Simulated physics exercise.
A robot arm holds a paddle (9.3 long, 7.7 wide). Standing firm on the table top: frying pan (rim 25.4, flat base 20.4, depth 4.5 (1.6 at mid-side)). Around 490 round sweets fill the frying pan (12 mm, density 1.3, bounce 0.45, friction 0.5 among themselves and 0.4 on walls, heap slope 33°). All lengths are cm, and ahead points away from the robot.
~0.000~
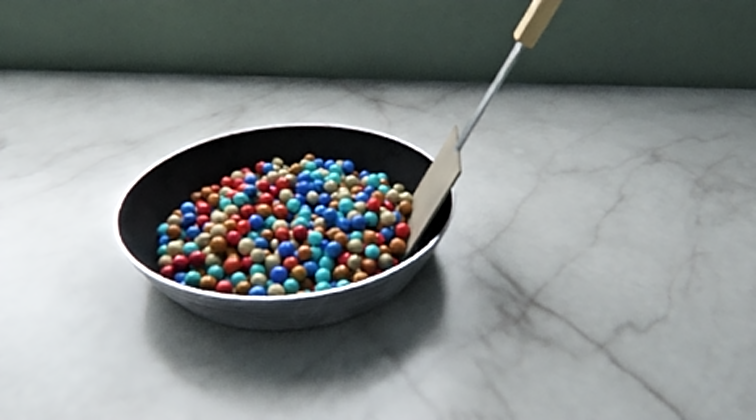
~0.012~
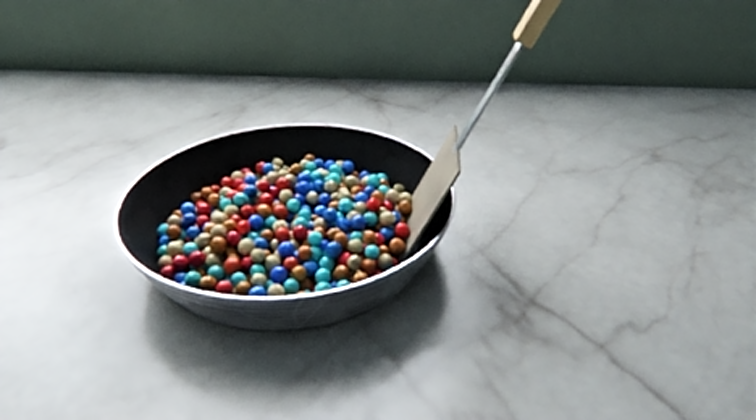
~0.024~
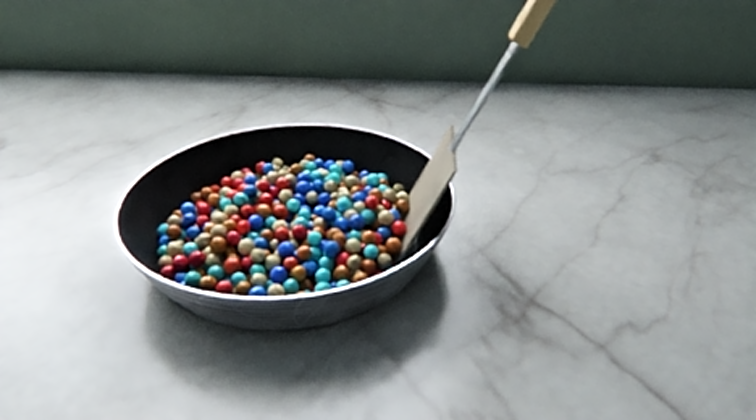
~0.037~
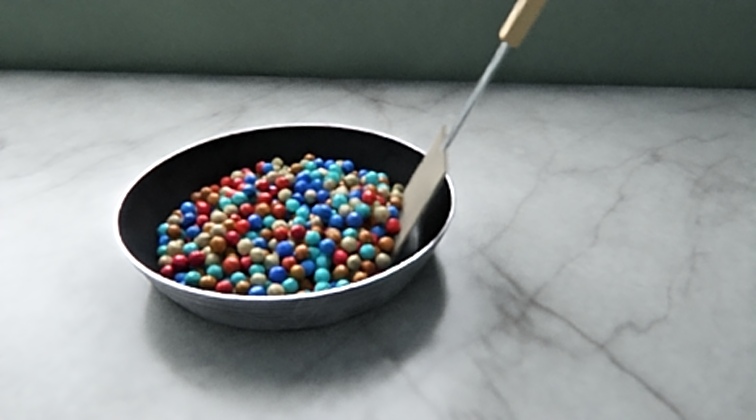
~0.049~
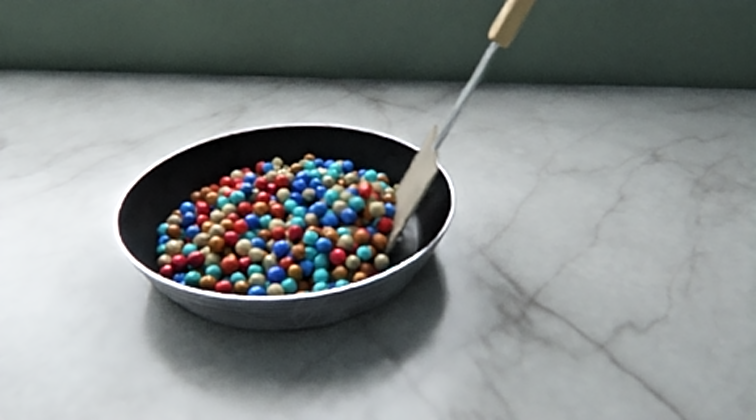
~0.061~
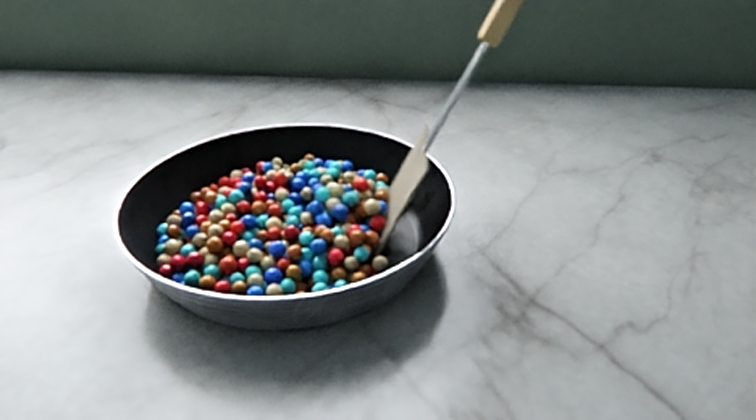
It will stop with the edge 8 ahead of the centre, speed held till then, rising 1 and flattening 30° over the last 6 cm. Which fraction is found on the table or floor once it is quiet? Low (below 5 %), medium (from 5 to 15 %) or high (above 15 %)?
Share on the table or floor: Low (below 5 %).
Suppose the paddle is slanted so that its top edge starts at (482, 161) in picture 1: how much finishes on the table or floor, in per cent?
Some 0 per cent.
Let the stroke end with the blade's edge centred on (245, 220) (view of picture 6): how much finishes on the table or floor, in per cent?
Some 0 per cent.
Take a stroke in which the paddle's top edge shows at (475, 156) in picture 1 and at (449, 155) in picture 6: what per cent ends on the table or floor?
Some 0 per cent.
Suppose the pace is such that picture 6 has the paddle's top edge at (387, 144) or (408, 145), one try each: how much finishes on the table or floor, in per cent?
About 15 and 10 per cent.
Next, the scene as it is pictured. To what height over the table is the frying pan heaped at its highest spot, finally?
About 6.0 cm.
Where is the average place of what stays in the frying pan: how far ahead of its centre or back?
Some 4.0 cm ahead.
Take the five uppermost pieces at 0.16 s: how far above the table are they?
Some 6 cm.
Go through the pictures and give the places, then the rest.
The first picture shows paddle top edge at (458, 147), sloping 65°; upper third of the load around (299, 212), from x 165 to 405, top at y 160; 486 in the frying pan.
The second picture shows paddle top edge at (458, 147), sloping 65°; upper third of the load around (299, 212), from x 165 to 405, top at y 160.
The third picture shows paddle top edge at (454, 147), sloping 65°; upper third of the load around (302, 212), from x 165 to 405, top at y 160.
The fourth picture shows paddle top edge at (446, 146), sloping 65°; upper third of the load around (311, 211), from x 165 to 400, top at y 160.
The fifth picture shows paddle top edge at (436, 146), sloping 65°; upper third of the load around (310, 210), from x 165 to 400, top at y 160.
The sixth picture shows paddle top edge at (427, 146), sloping 65°; upper third of the load around (307, 208), from x 165 to 400, top at y 160; 486 in the frying pan.
By 0.16 s, sloping 65°, highest piece 6 above the table; 486 in the frying pan.
By 0.25 s, sloping 54°, highest piece 6 above the table; 486 in the frying pan.
By 0.50 s, sloping 35°, highest piece 6 above the table; 479 in the frying pan, 5 on the table or floor, 2 on the blade or in flight.
By 1.55 s, sloping 35°, highest piece 6 above the table; 479 in the frying pan, 7 on the table or floor.
Final count, 479 in the frying pan, 7 on the table or floor. That is 1 % on the table or floor.
